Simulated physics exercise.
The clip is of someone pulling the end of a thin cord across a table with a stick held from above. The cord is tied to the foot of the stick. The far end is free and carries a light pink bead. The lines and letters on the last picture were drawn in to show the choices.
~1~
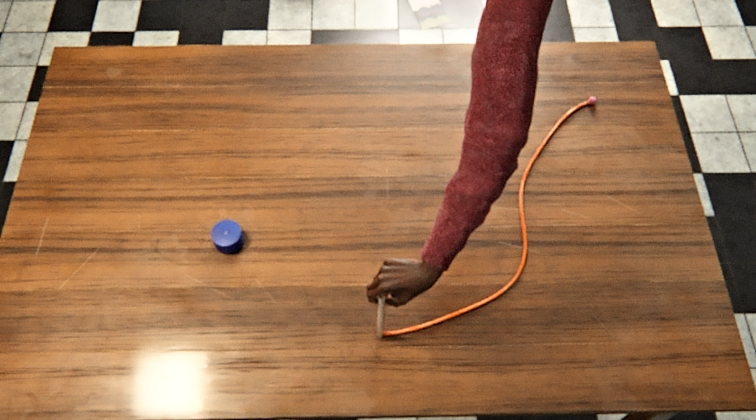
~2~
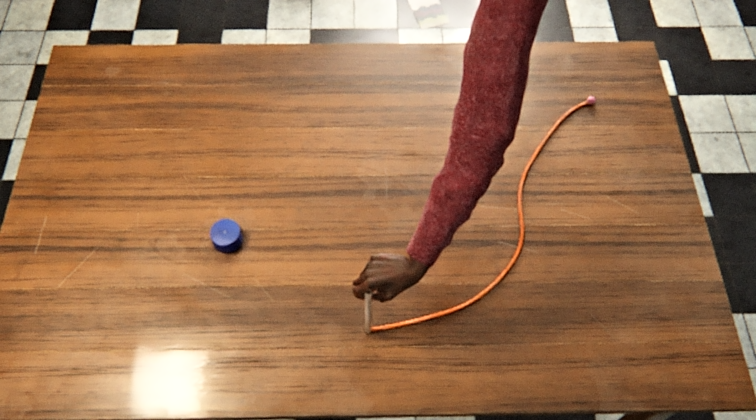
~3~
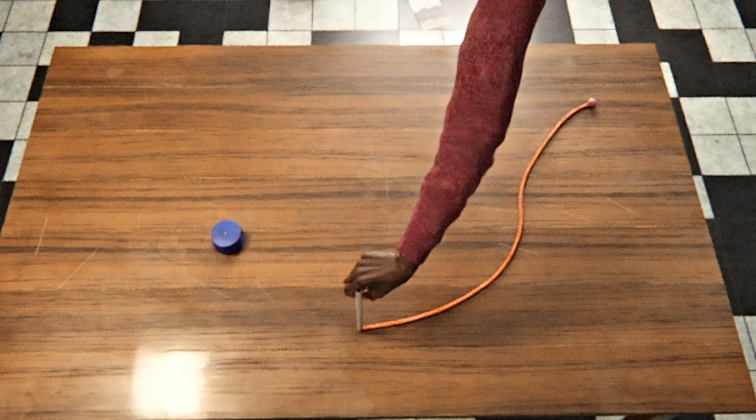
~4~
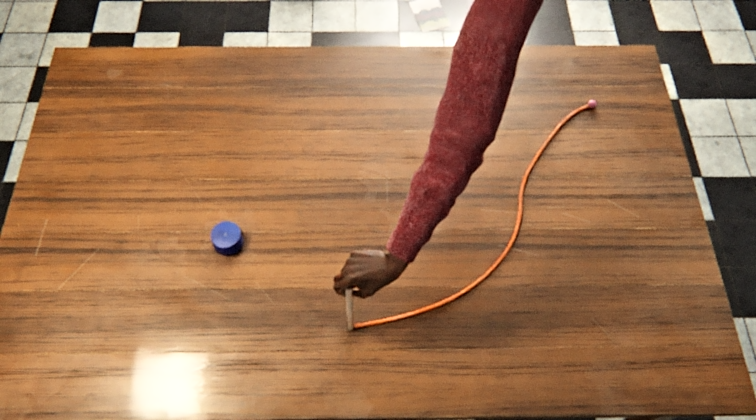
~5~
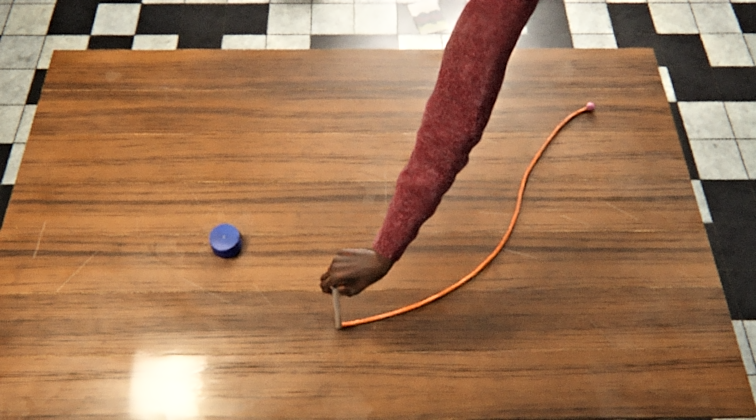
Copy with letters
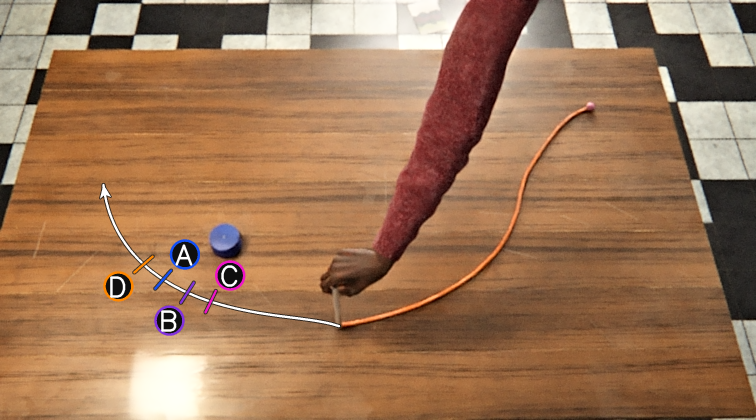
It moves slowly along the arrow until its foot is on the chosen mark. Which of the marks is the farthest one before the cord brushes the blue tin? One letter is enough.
It should halt at D.
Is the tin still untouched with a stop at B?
Yes.
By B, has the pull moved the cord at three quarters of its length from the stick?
Yes.
On the marked copy, A at (163, 279); B at (187, 293); C at (211, 302); D at (144, 264); the route from (339, 326) via (181, 290) to (103, 185).
Following D. Soon after the start, foot of the stick (265, 314), middle of the cord (454, 234), free end (570, 121).
Later, foot of the stick (194, 296), middle of the cord (397, 243), free end (544, 150).
In the end, foot of the stick (144, 265), middle of the cord (350, 245), free end (518, 171); nothing has been touched.
As for the rest, A is safe but short; B is safe but short; C is safe but short.
